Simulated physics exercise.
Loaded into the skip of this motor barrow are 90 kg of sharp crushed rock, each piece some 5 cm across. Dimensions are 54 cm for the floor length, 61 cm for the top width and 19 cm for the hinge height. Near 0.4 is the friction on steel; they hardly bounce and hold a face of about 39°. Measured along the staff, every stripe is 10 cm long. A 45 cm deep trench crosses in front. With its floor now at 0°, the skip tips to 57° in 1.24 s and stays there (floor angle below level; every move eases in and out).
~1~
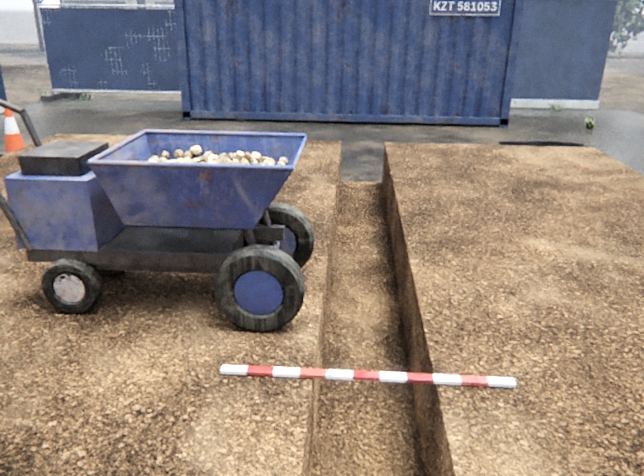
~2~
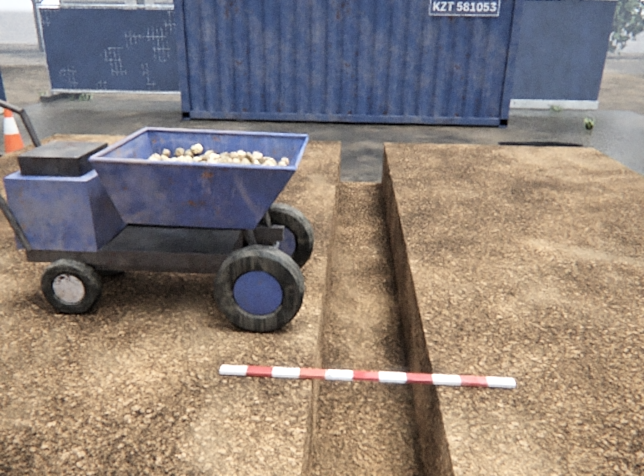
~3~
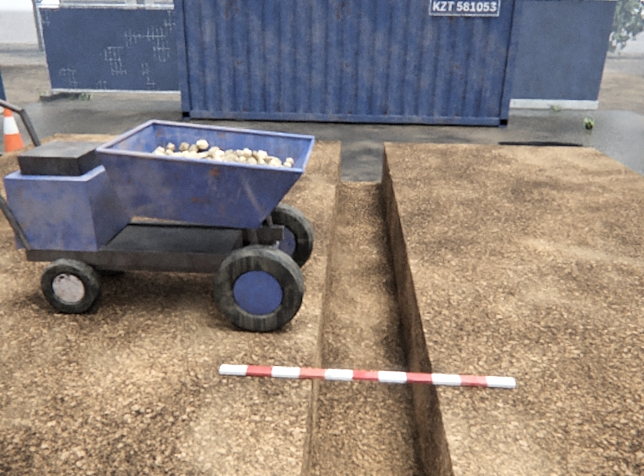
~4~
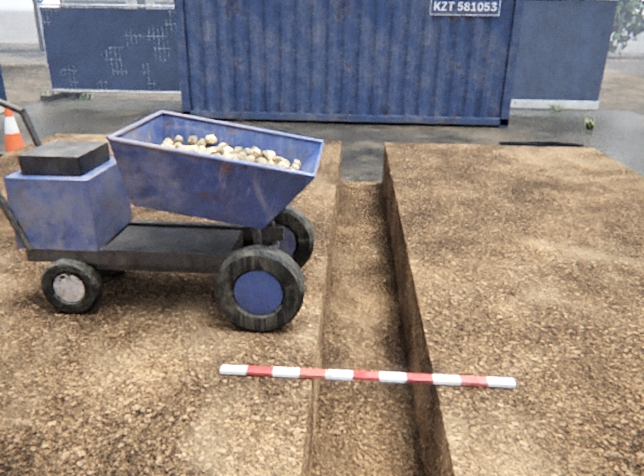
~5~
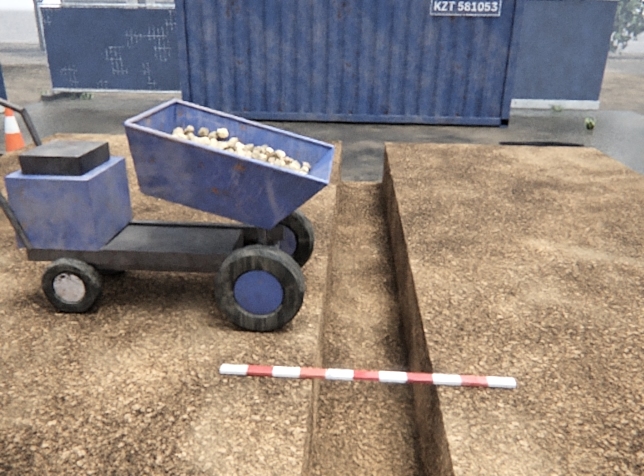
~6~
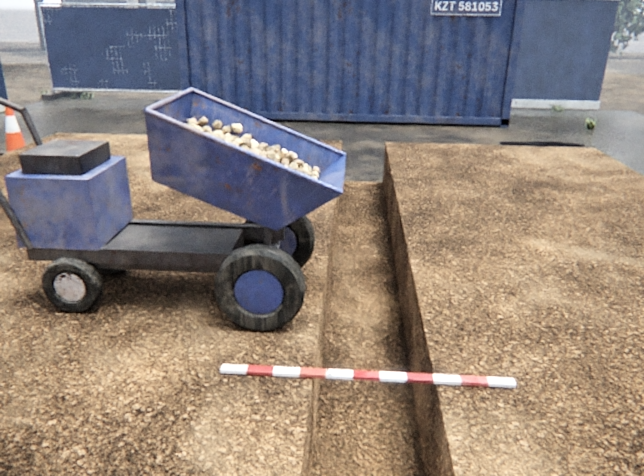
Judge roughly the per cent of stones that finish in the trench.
An estimated 5 per cent finish in the trench.
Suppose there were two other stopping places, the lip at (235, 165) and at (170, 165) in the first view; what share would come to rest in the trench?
It'd be around 5 per cent and after that around 0 per cent.
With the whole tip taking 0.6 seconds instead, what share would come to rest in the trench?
It would be near 10 percent.
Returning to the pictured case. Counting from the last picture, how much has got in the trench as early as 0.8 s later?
I'd say near 0 per cent at that time.
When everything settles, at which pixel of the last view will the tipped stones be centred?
Roughly at pixel (400, 382).
Then, 0.4 s after the last picture the floor is at 48°, 100 % in the skip; the foremost stones are at (352, 223).
Then, 0.8 s after the last picture the floor is at 57°, 100 % in the skip; the foremost stones are at (390, 246).
Then, 1.2 s after the last picture the floor is at 57°, 98 % in the skip, 1 % in the trench; the foremost stones are at (405, 317).
Then, 3.1 s after the last picture the floor is at 57°, 95 % in the skip, 5 % in the trench; the foremost stones are at (416, 371).
